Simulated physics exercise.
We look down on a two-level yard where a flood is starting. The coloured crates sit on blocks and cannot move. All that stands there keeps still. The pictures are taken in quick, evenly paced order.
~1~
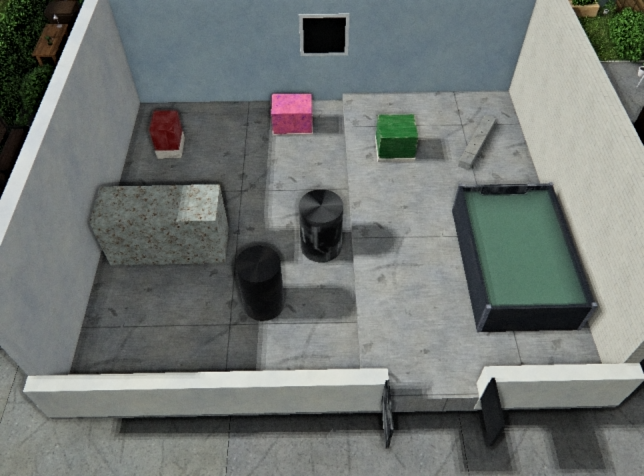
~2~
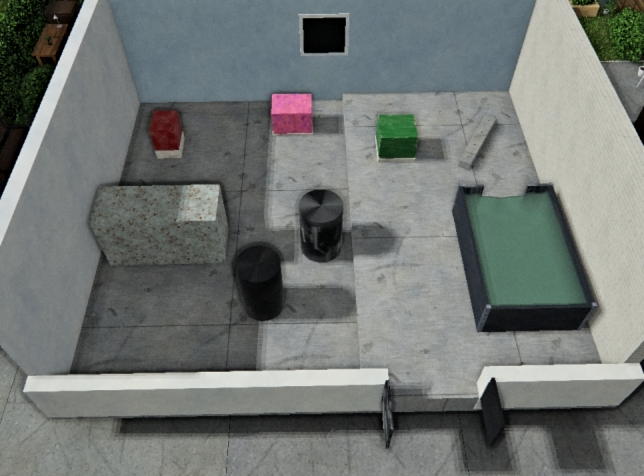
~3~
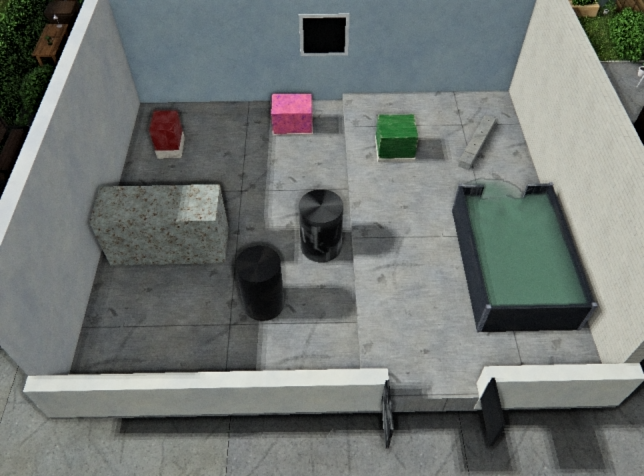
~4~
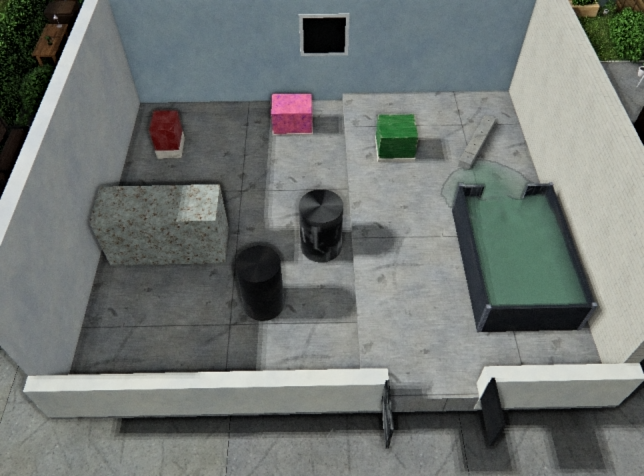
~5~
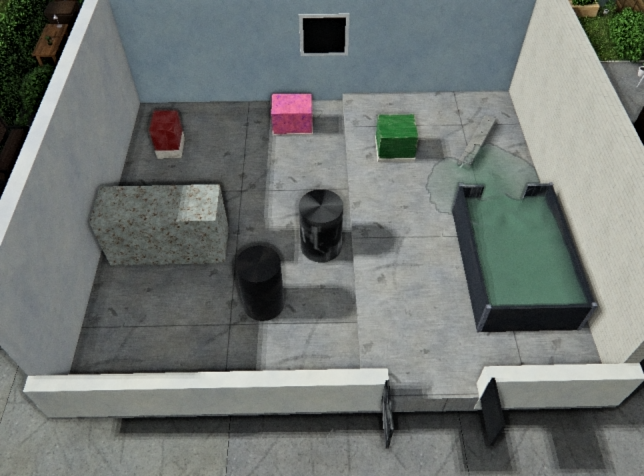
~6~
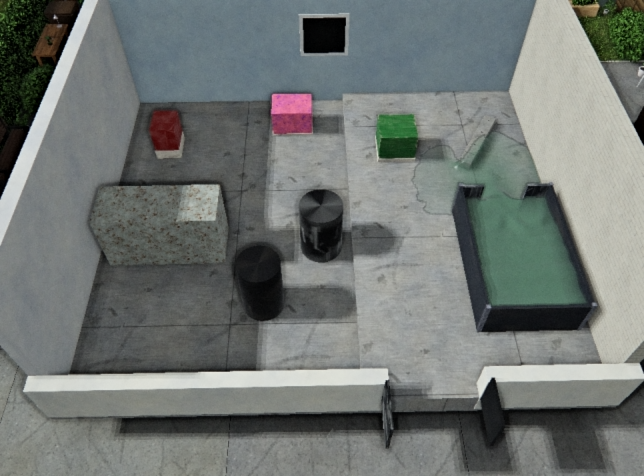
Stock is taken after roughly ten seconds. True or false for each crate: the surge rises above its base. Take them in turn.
Pink crate: True; red crate: False; green crate: True.
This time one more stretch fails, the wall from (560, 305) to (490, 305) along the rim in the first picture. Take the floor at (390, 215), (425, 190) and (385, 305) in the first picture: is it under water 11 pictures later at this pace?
Point by point: Unwetted, unwetted, drenched.
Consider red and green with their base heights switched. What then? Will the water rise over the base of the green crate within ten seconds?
Verdict on the green crate: It is not reached.
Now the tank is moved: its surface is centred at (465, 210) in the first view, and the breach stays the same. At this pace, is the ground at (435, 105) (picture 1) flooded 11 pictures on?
At that spot: Inundated.
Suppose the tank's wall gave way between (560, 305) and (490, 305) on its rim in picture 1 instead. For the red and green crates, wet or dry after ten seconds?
My take: The red crate stays clear, while the green crate stays clear.
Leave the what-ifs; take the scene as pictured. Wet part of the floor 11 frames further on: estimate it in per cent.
Around 20 in a hundred.
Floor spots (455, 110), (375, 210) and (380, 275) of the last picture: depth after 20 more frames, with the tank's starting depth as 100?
I'd say around 16 per cent, then 0 per cent, then 0 per cent.
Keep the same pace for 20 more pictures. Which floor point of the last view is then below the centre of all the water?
Centre: Close to (473, 186).
A moment on, water covers 15 % of the floor; the pink crate not reached, the red crate not reached, the green crate water round its plinth.
Next, water covers 20 % of the floor; the pink crate not reached, the red crate not reached, the green crate water round its plinth.
Then, water covers 25 % of the floor; the pink crate water round its plinth, the red crate not reached, the green crate water round its plinth.
Later, water covers 50 % of the floor; the pink crate water round its plinth, the red crate water round its plinth, the green crate water round its plinth.
In the end, water covers 75 % of the floor; the pink crate was topped, the red crate stayed above the water, the green crate was topped.
